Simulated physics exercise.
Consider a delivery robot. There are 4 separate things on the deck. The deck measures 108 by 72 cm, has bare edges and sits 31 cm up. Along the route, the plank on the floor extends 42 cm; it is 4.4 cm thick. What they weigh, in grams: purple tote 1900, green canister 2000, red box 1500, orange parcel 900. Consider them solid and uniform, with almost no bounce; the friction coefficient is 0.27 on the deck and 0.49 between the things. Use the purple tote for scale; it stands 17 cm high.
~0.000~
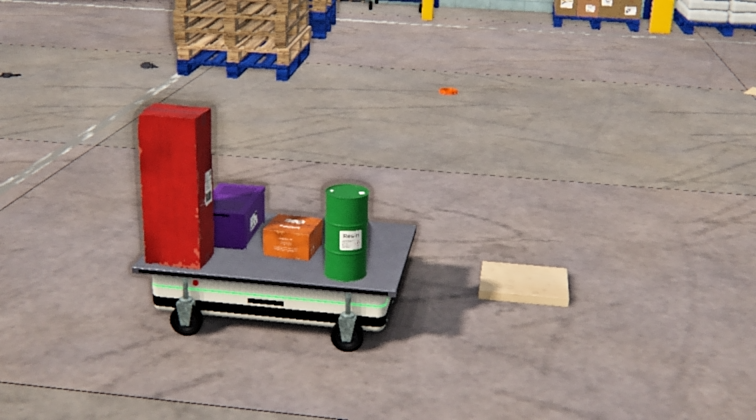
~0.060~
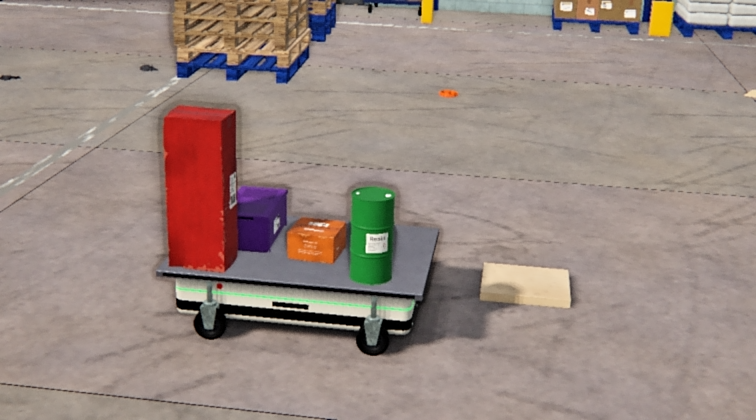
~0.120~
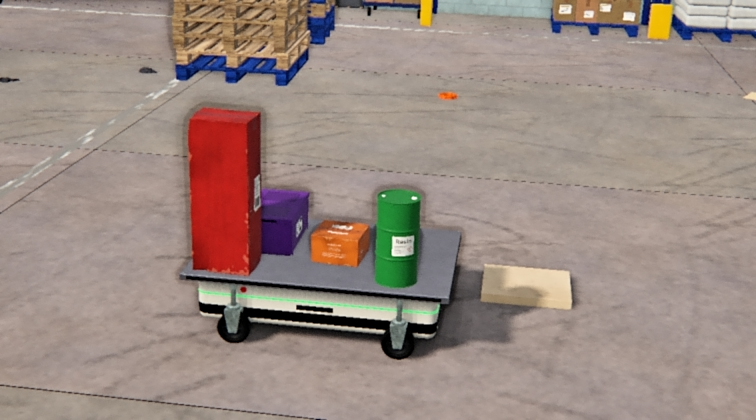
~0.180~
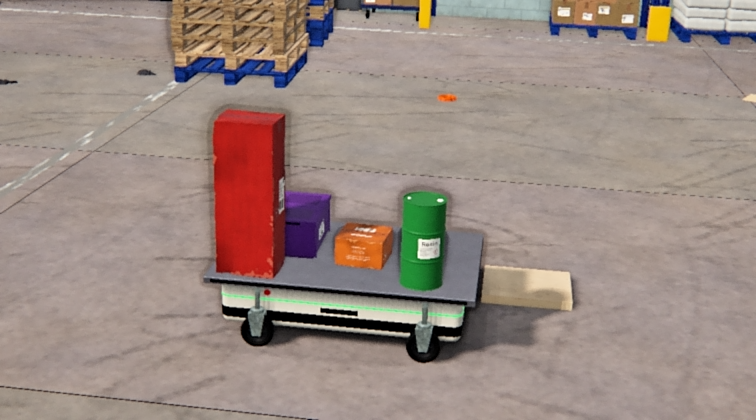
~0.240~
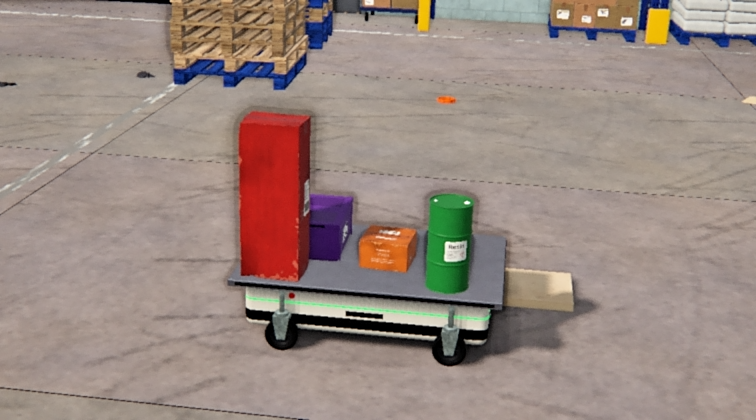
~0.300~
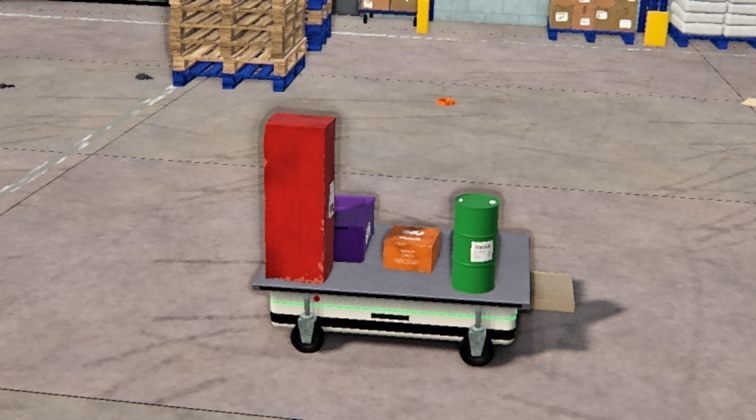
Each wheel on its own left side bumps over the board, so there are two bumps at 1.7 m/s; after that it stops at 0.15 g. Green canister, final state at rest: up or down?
It ends up the right way up.
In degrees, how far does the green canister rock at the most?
Roughly 12 degrees.
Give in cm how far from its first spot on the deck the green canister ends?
About 4 cm.
After 0.60 s, 102 cm covered; green canister 13° off upright near (599, 255).
After 0.90 s, 153 cm covered; green canister 9° off upright near (751, 265); red box 8° off upright; purple tote 5° off upright.
After 1.20 s, 203 cm covered; green canister 3° off upright; red box 6° off upright; purple tote moved 3 cm.
After 2.00 s, 282 cm covered; green canister moved 5 cm; red box 4° off upright; purple tote moved 3 cm.
In the end (4.3 s), all 4 under 10 cm from the start.
